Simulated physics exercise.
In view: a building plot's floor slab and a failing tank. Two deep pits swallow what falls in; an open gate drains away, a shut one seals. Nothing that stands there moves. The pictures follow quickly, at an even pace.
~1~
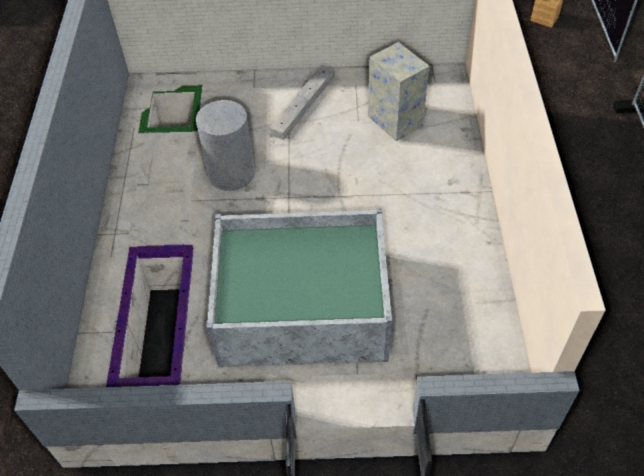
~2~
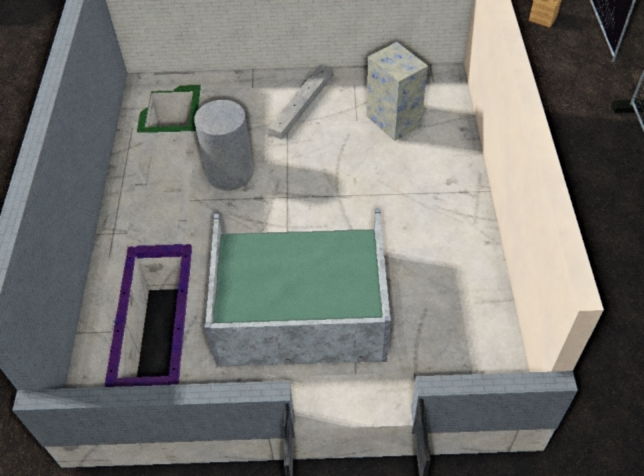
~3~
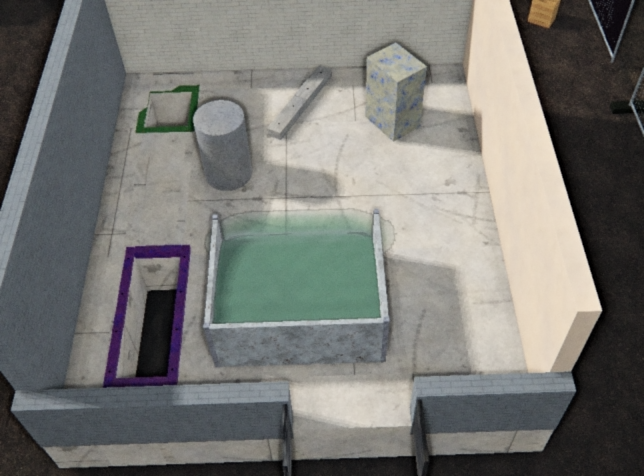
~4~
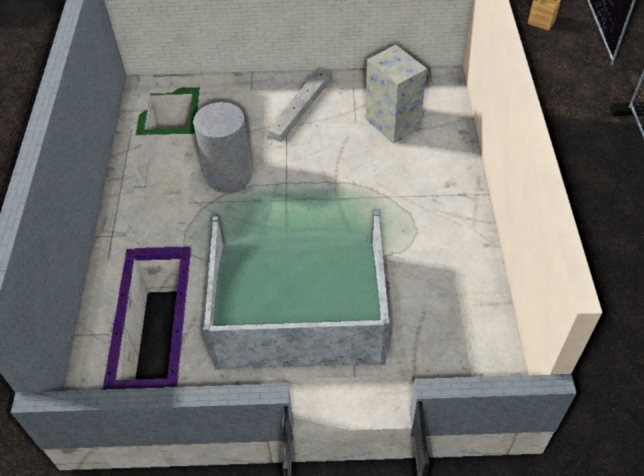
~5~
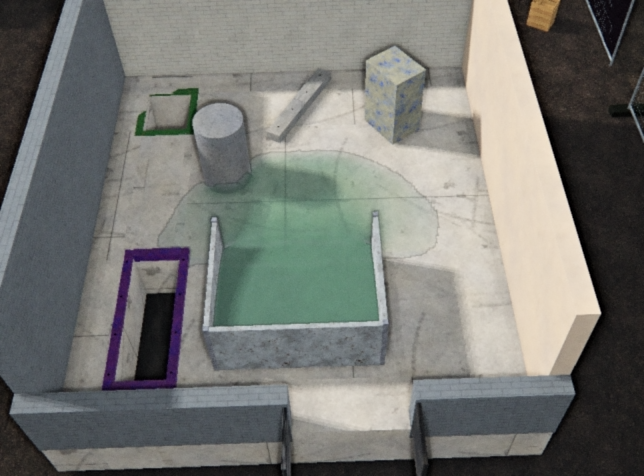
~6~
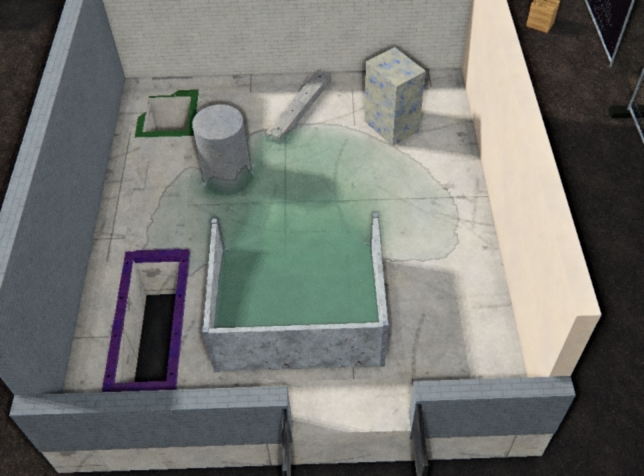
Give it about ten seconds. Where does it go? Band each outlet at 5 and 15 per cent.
In the end: The gate takes from 5 to 15 %; the green pit takes above 15 %; the purple pit takes not even 5 %.
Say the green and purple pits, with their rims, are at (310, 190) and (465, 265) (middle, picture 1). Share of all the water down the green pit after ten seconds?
Parts in a hundred: Green 55.
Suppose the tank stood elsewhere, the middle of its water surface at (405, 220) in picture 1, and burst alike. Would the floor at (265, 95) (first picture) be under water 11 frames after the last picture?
Answer: Covered.
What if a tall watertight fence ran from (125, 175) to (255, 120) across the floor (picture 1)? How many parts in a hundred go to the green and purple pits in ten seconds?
Roughly, in per cent: Green 14, purple 0.
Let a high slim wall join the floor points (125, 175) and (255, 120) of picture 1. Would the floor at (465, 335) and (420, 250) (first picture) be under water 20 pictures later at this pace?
One after the other: Clear, dry.
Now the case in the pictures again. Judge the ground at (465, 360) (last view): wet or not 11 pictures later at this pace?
Verdict: Not flooded.
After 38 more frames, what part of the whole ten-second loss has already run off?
Some 55 per cent.
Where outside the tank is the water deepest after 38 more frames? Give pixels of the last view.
At about (435, 410).
A moment on, water covers 50 % of the floor; the gate 0 %, the green pit 0 %, the purple pit 0 %.
Next, water covers 60 % of the floor; the gate 0 %, the green pit 1 %, the purple pit 0 %.
Then, water covers 65 % of the floor; the gate 0 %, the green pit 8 %, the purple pit 0 %.
Later, water covers 90 % of the floor; the gate 1 %, the green pit 17 %, the purple pit 0 %.
In the end, water covers 95 % of the floor; the gate 10 %, the green pit 21 %, the purple pit 0 %.
